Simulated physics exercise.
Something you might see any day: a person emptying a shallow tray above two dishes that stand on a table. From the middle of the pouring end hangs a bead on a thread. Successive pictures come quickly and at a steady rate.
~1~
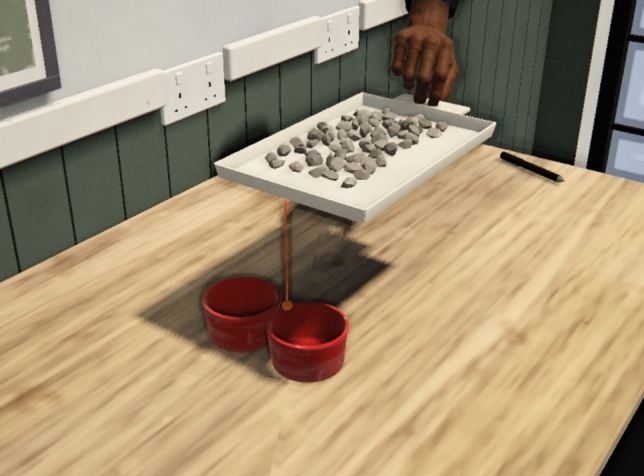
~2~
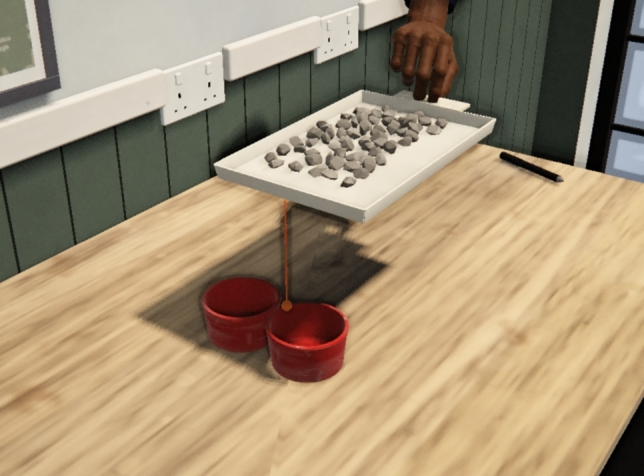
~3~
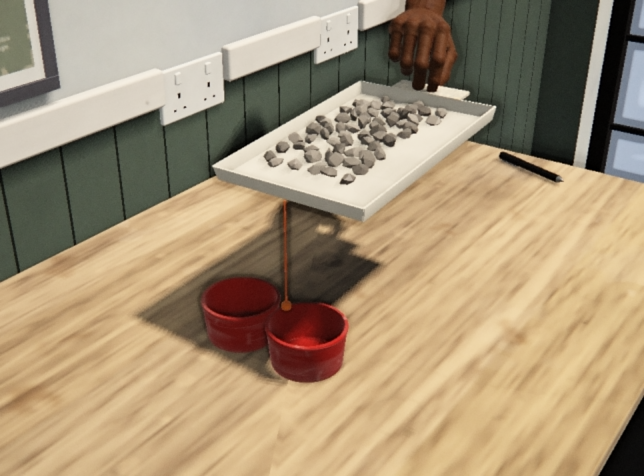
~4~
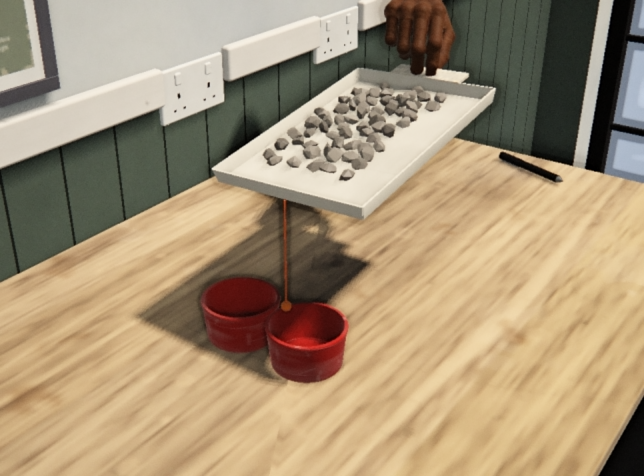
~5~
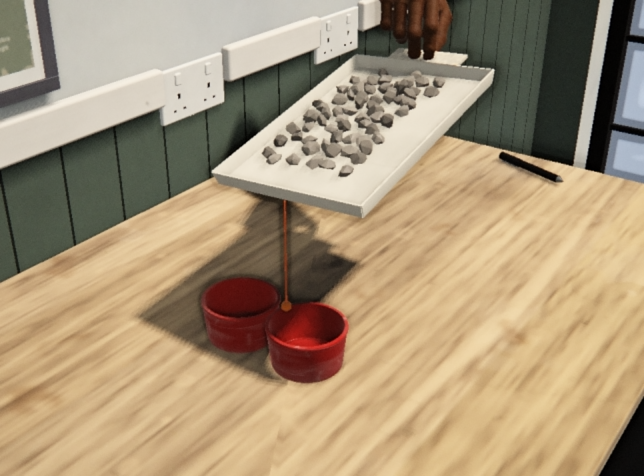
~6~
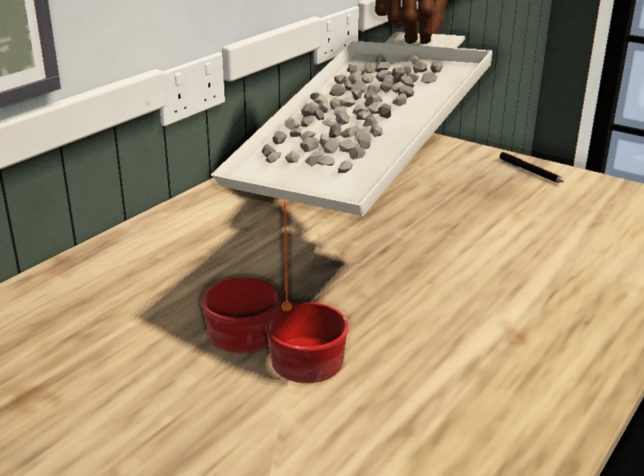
We see a hand holding a pale tray of grey gravel above two red dishes on a wooden table; the hand steadily raises the far end, tilting the tray toward its near left corner, while the dishes stay still.
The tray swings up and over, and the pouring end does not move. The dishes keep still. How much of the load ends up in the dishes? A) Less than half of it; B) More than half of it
A.
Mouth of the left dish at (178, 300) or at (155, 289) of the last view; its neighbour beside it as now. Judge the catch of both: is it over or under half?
Well, a majority share the first time and a majority share the next.
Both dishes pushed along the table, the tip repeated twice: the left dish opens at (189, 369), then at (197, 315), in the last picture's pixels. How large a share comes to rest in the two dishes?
The first gives 0 %, the second 70 %.
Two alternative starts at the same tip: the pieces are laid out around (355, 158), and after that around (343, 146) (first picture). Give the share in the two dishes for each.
Around 30 percent the first time and around 40 percent the second time.
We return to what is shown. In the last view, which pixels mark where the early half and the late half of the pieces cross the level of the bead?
Around (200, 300), followed by around (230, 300).
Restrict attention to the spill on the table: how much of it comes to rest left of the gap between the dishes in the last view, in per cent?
That comes to about 90 per cent of the pieces.
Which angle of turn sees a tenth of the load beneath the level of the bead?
The angle is around 75°.
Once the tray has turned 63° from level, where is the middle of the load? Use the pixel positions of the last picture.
Roughly (249, 162).
Soon after the last picture, tray tipped steeply; nearly all on the tray; a small part in the air.
A little later, tray tipped past a quarter turn; a small part on the tray; about a quarter in the left dish; about half outside both; about a quarter in the air.
Later still, tray tipped past a quarter turn; about a third in the left dish; about two thirds outside both.
At rest, tray tipped past a quarter turn; none in the right dish; about a third in the left dish; about two thirds outside both.
